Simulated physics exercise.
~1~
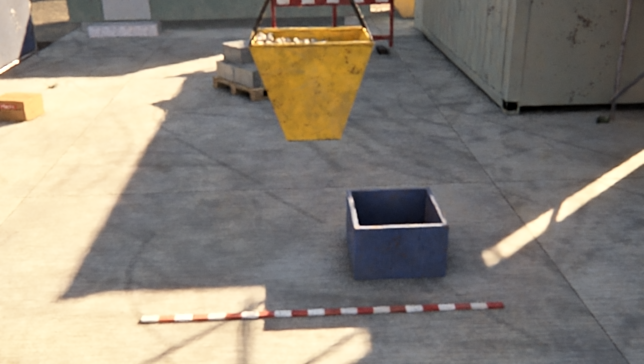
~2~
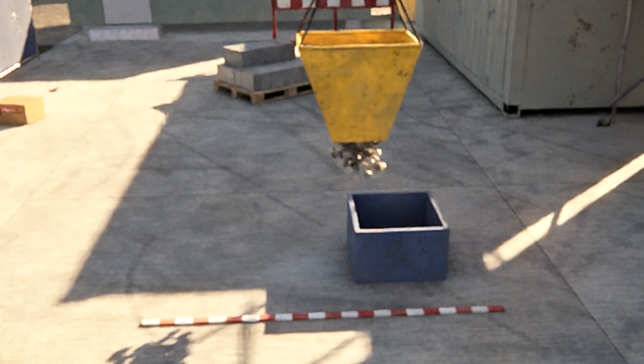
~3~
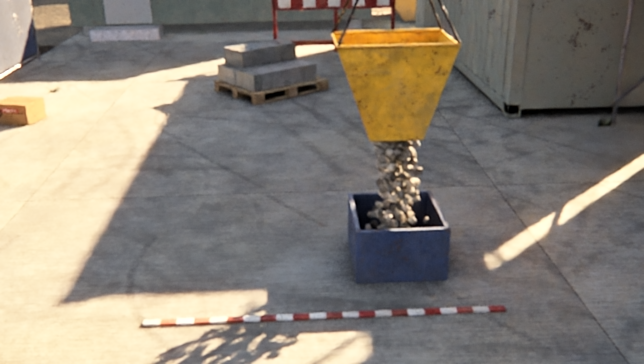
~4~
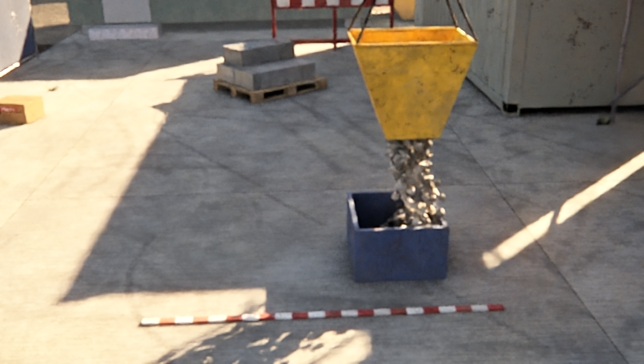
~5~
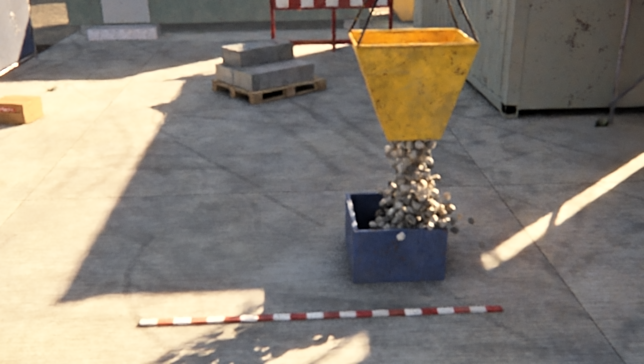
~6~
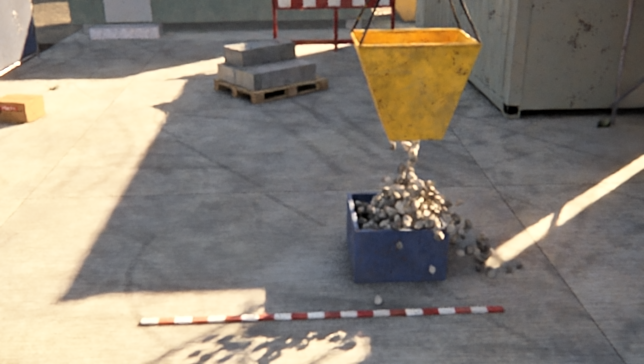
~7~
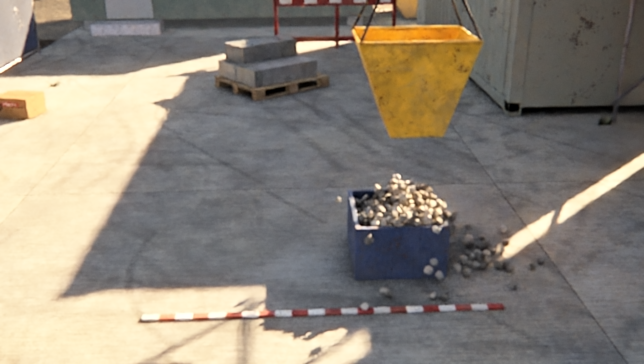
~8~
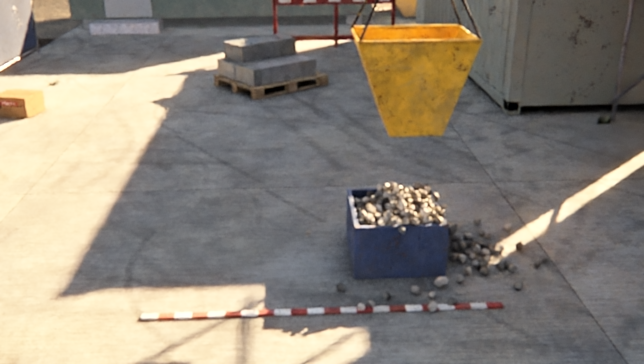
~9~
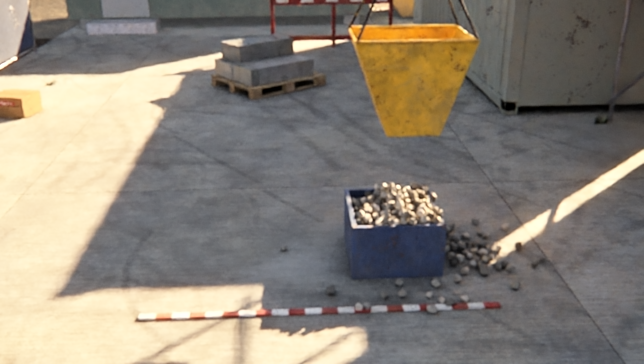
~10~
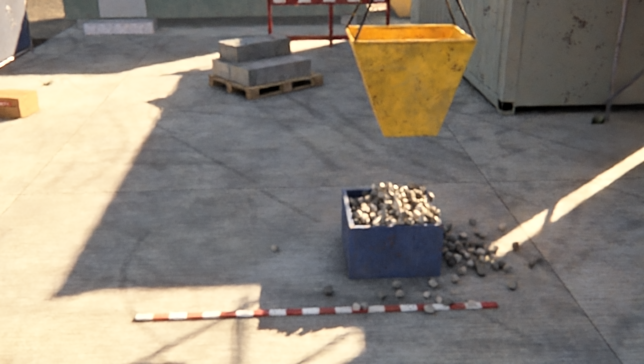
A yellow skip full of grey stones hangs over a sunlit and shadowed concrete yard, seen from the side and somewhat above, with a dark blue bin below it, a red and white striped pole in front, and blocks on a pallet behind. The skip travels right as stones begin dropping from its bottom. It stops above the bin while the stones pour in and heap up. Some spill over the right side and scatter on the ground. The skip ends empty, with the bin heaped full and a small pile lying beside it.
